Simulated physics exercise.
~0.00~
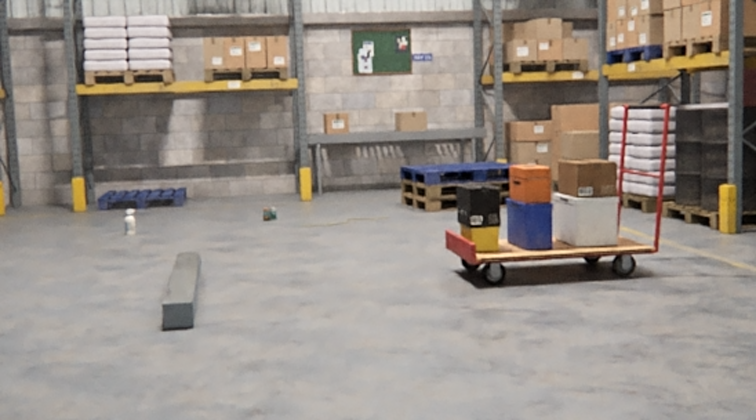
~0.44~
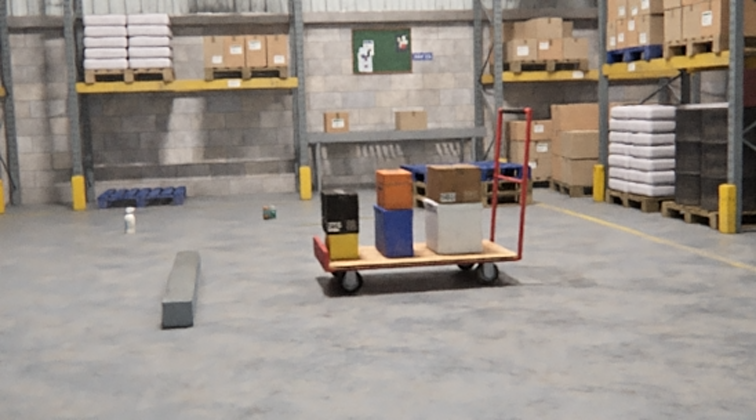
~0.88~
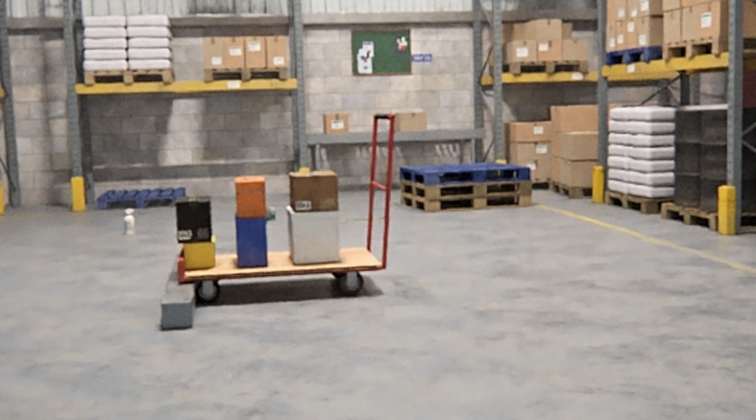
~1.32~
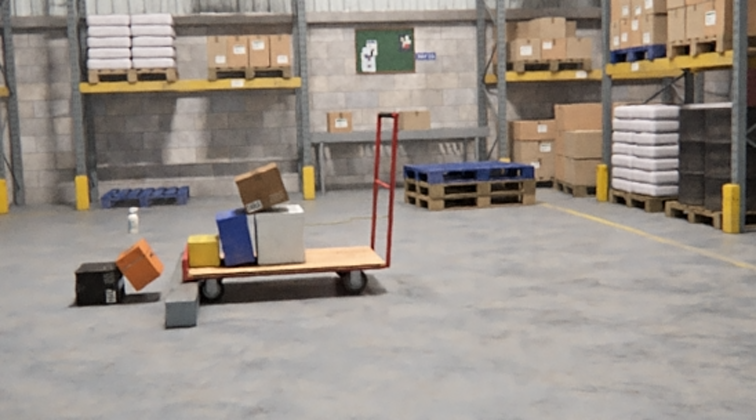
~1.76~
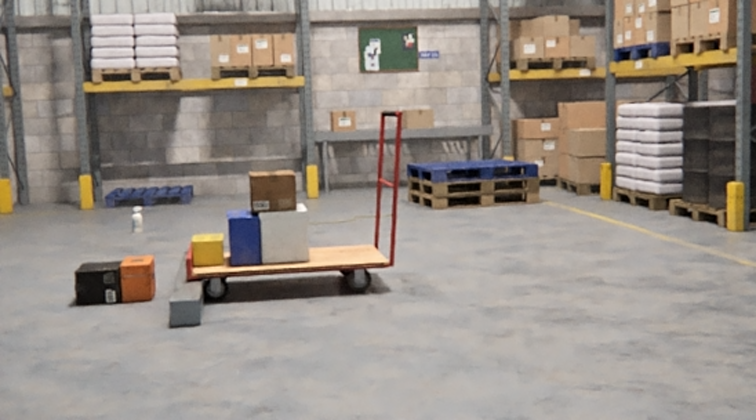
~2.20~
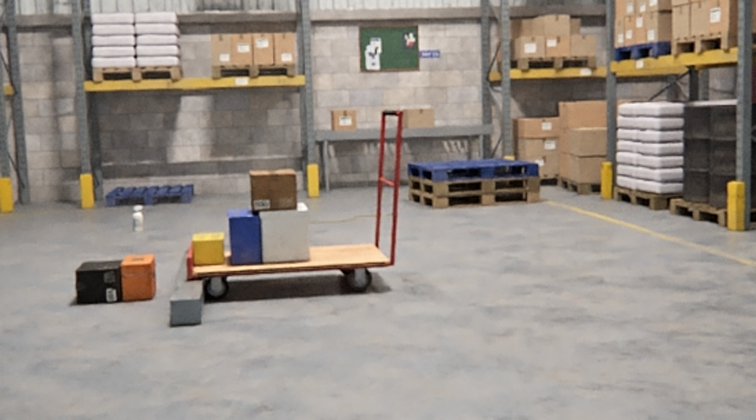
A flat cart with a red handle at its right end rolls leftward across a grey warehouse floor, seen from the side by a slightly swaying camera. It carries a black box on a yellow one, an orange box on a blue one, and a brown carton on a white tote, with stocked racks behind. The cart stops abruptly against a grey beam on the floor. The black and orange boxes pitch over the front, while the blue one leans and the brown carton tips. Finally, black and orange rest on the floor at left, and the brown carton sits level atop the blue and white containers, beside the yellow one.
